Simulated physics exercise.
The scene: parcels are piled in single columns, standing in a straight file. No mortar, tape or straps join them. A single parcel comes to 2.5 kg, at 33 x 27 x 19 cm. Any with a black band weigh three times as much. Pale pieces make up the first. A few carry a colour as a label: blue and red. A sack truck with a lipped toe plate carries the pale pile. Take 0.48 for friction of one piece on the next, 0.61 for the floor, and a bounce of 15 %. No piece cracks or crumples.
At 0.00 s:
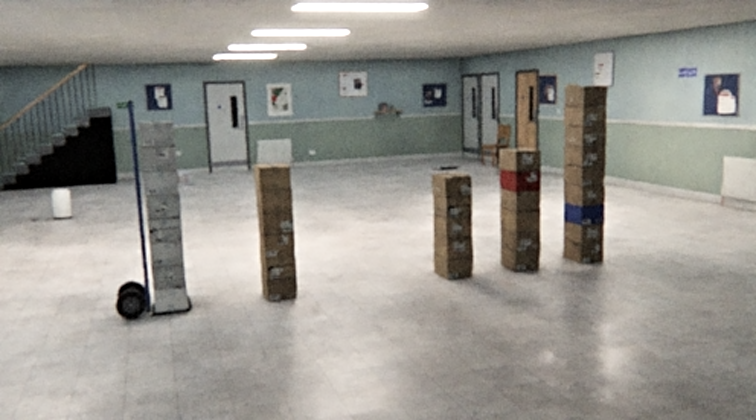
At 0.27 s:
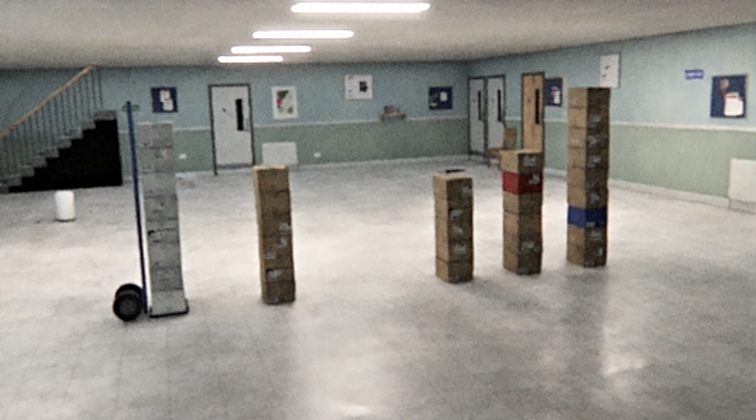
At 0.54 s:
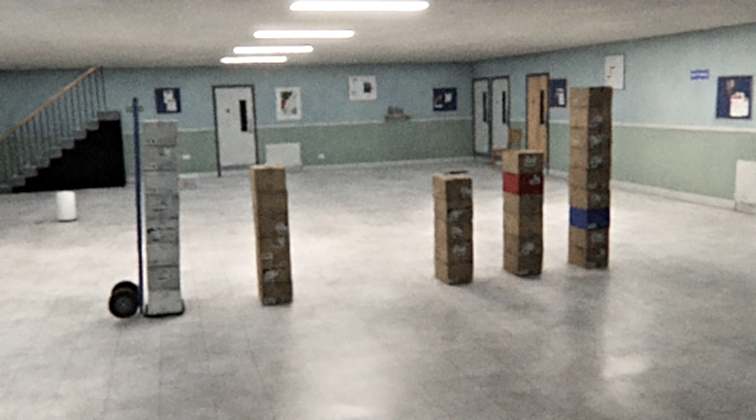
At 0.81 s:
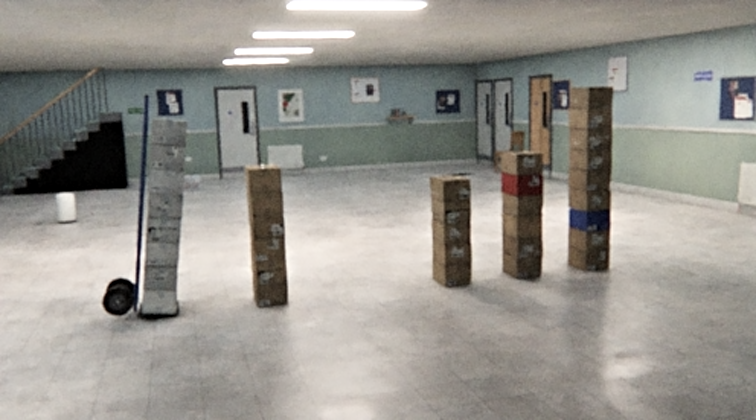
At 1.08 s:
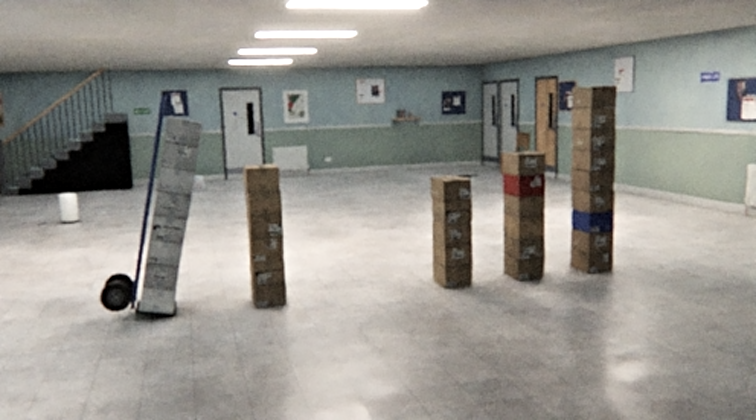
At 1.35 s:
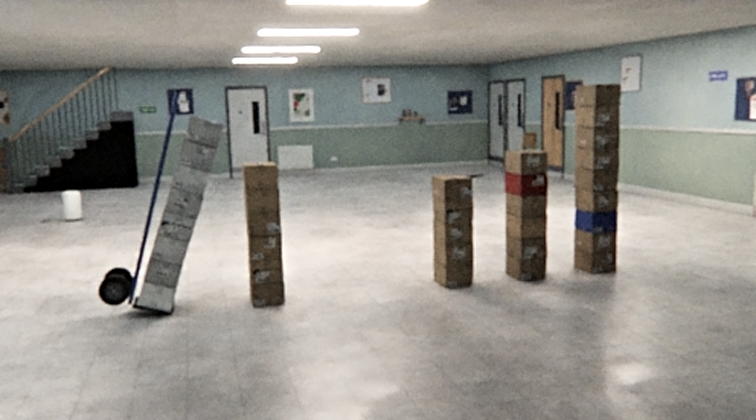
In a wide hall, a sack truck and its pale parcel stack gradually lean right.
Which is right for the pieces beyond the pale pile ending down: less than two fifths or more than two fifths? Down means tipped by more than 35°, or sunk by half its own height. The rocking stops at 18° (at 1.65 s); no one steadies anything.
Fewer than two in five of them.
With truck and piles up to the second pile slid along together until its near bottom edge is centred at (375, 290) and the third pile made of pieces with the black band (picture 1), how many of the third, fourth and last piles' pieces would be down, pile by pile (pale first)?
Then third 5, fourth 6, last 9.
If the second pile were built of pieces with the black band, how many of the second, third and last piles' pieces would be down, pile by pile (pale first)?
In that case second 0, third 0, last 0.
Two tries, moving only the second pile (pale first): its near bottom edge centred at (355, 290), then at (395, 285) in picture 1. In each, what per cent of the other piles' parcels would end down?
First 20, then 0 per cent.
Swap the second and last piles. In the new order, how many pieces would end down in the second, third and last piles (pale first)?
In that case second 8, third 4, last 6.
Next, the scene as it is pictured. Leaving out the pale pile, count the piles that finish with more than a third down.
1 of them.
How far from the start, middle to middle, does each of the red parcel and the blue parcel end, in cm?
Red 0, blue 0.
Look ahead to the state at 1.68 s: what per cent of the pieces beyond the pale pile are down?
By then 0 per cent.
After 1.68 s, 7 of the pale pile down; none of the 26 other parcels down, 2 disturbed.
After 2.04 s, 8 of the pale pile down; none of the 26 other parcels down, 5 disturbed.
After 2.42 s, 8 of the pale pile down; 5 of the 26 other parcels down.
At rest (3.3 s), 8 of the pale pile down; 5 of the 26 other parcels down; blue parcel unmoved; red parcel unmoved. That is 19 per cent. As the last picture would show them, middles, blue parcel near (596, 220), red parcel near (526, 183).
